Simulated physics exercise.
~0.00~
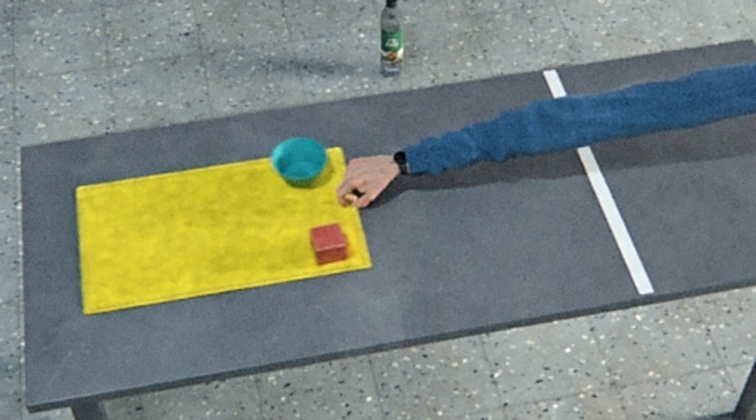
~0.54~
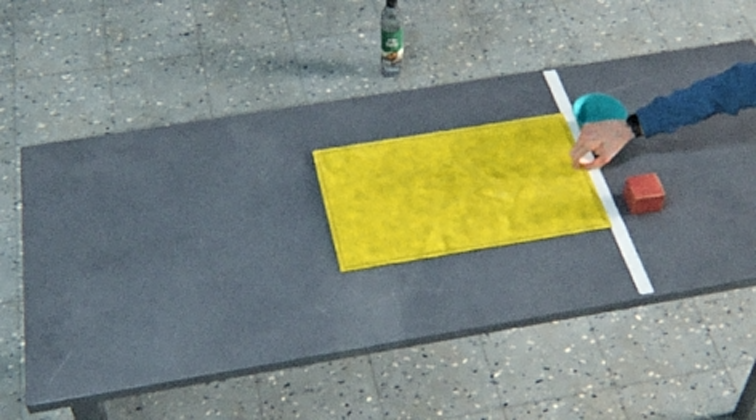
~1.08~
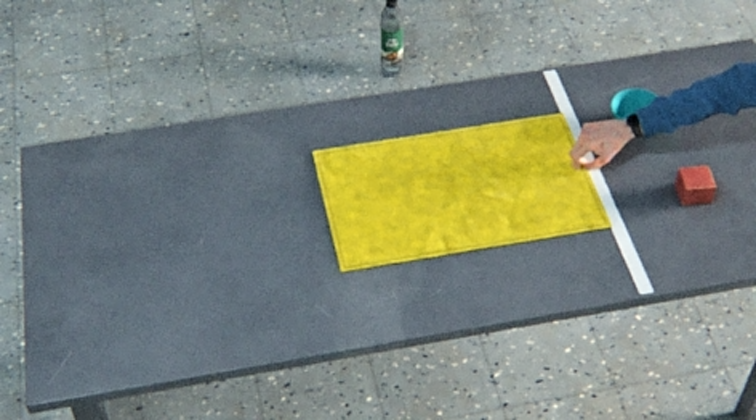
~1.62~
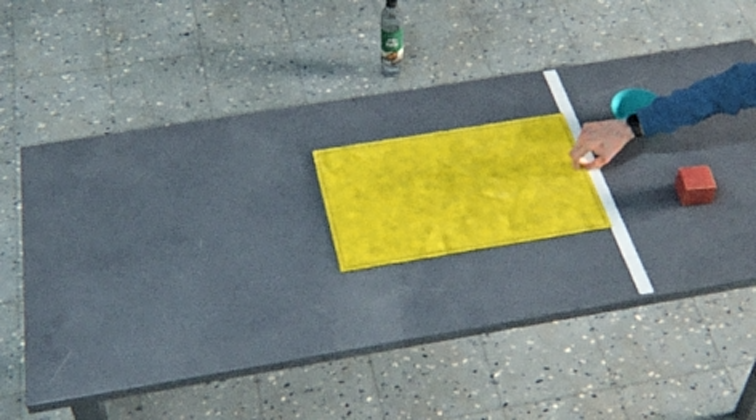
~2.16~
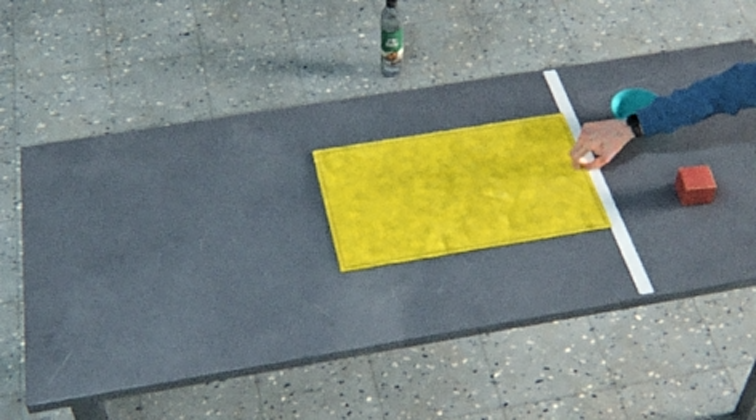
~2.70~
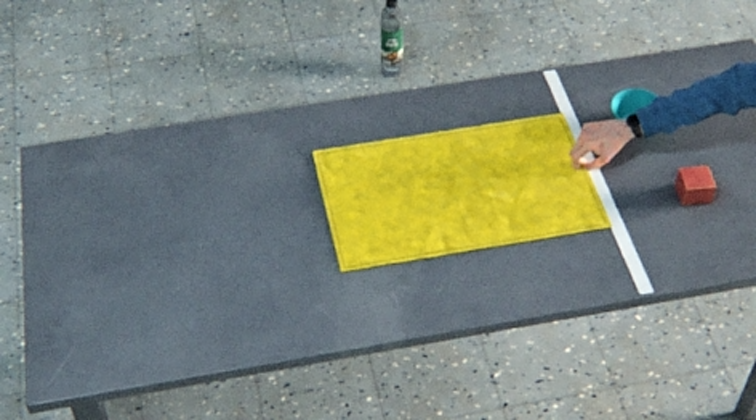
In the video, a hand pulls a yellow cloth carrying a red block and a turquoise bowl rightward along a gray table to a white tape line, where the cloth stops while both objects slide off its front edge and come to rest beyond the line.
